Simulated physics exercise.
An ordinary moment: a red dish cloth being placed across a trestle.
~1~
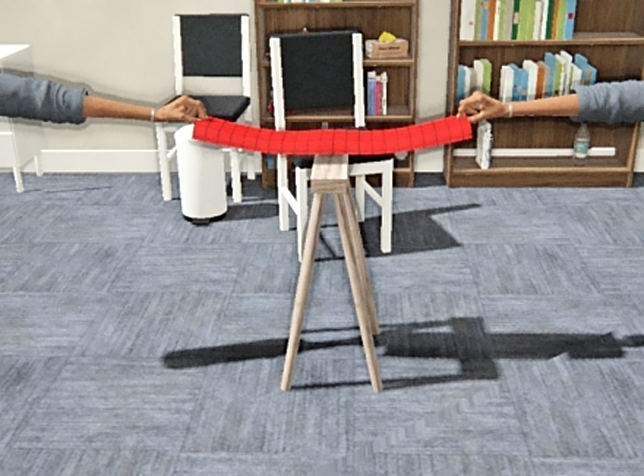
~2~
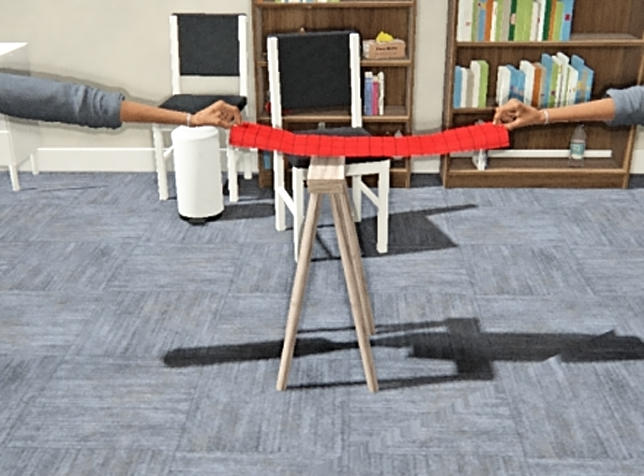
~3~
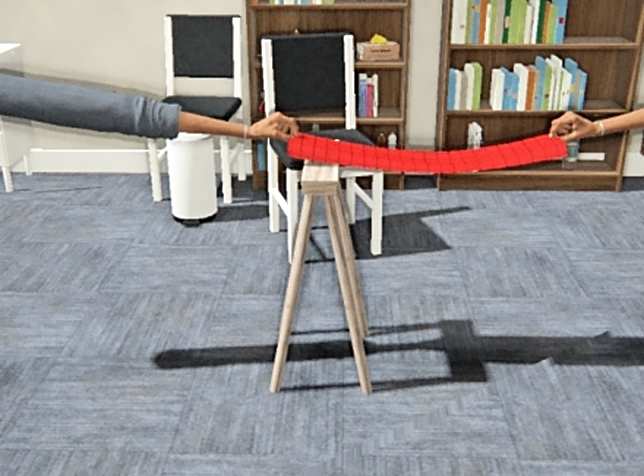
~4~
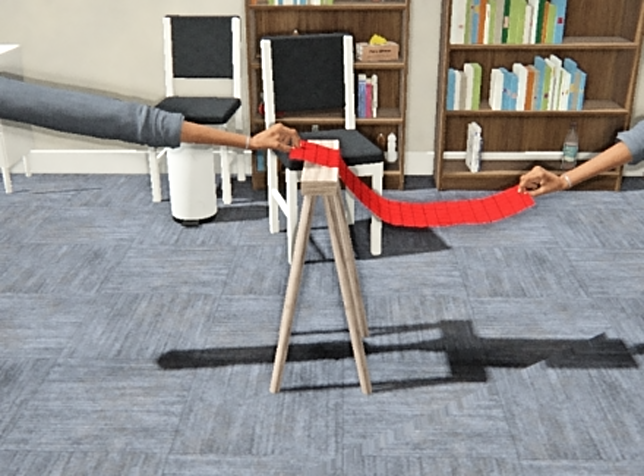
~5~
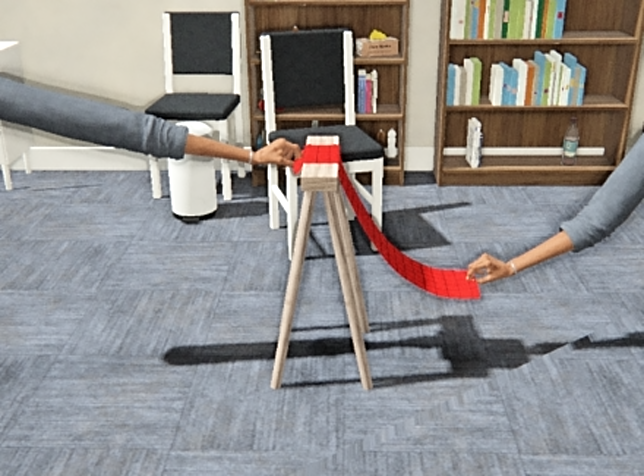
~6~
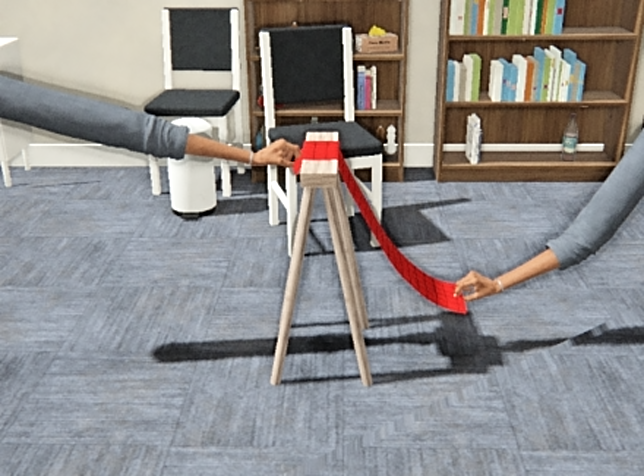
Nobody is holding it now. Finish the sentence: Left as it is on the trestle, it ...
Left as it is on the trestle, it drops off the right.
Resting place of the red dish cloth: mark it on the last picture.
You'll find it around (383, 353) in the last picture.
Then, 0.40 s past the final frame, dish cloth clear of the top and falling near (380, 314).
Then, 0.68 s past the final frame, dish cloth in a heap on the floor near (384, 352).
When it is over, dish cloth in a heap on the floor near (383, 353). The red dish cloth goes down on the right side.
